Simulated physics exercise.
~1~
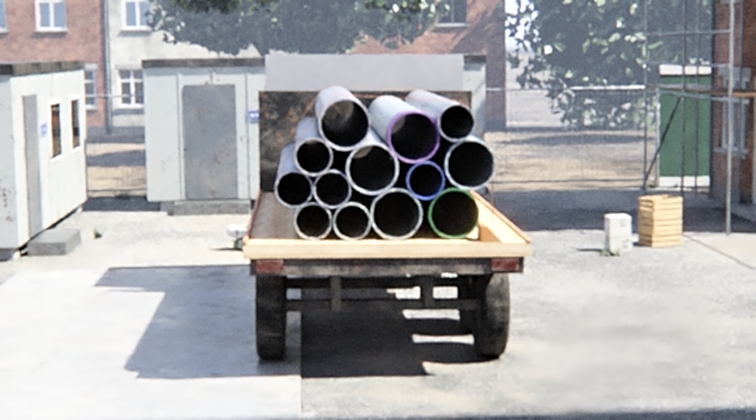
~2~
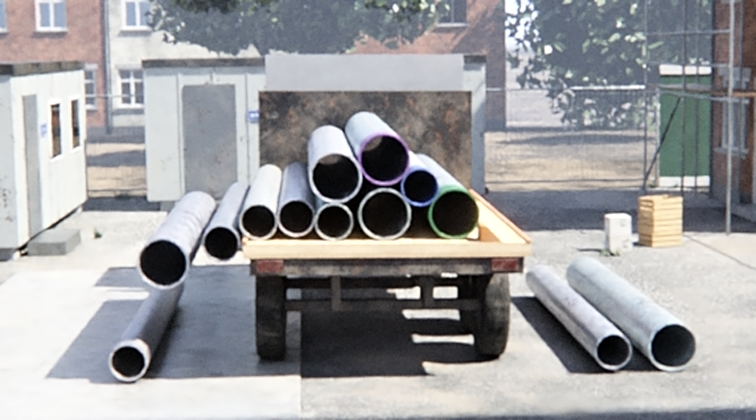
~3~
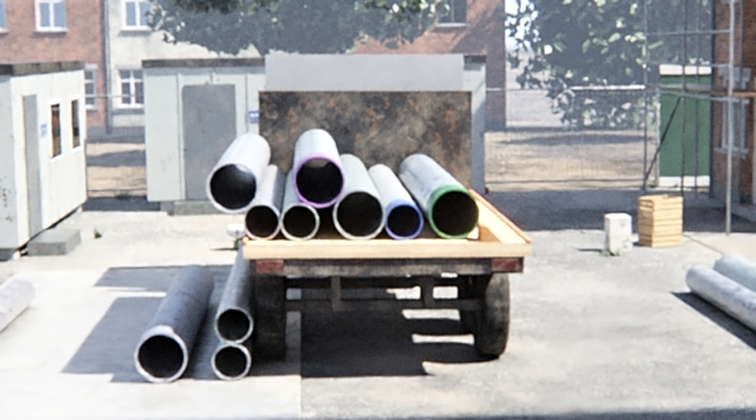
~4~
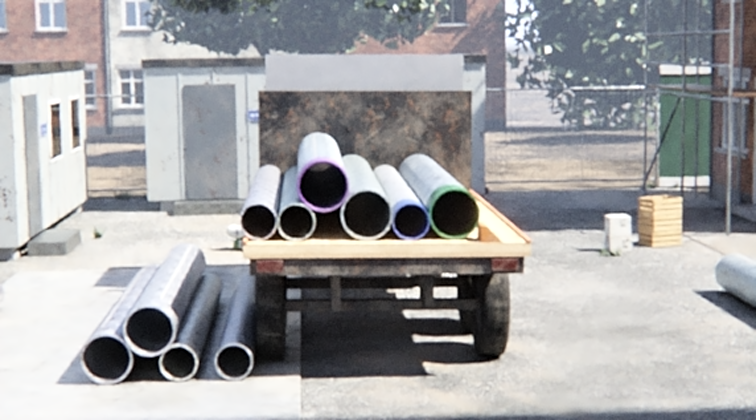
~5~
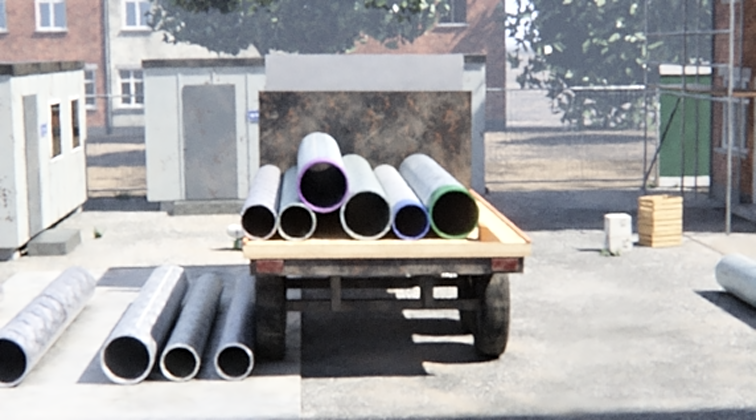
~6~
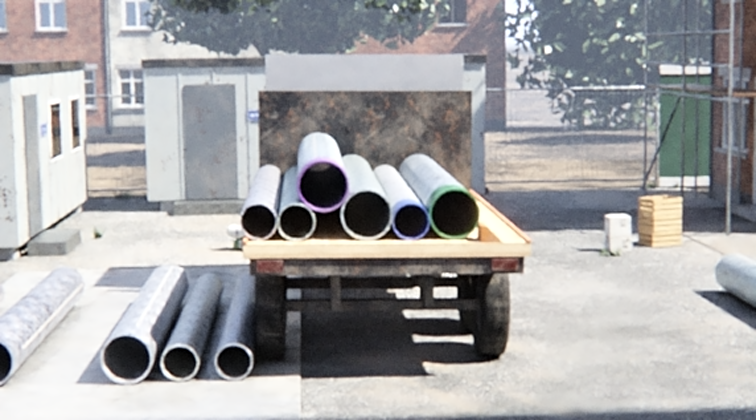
Steel pipes, a few rimmed in purple, blue and green, sit in a tall heap on the bed of a parked flatbed lorry, seen from behind in a sunny yard. The heap collapses and spreads, with some pipes dropping to the ground on both sides while the purple and blue ones shift left. More roll off the left edge, and those on the right roll away from the lorry. On the left, the fallen pipes bunch up, then one rolls outward. Finally everything lies still, with purple resting on top of others and blue and green still aboard.
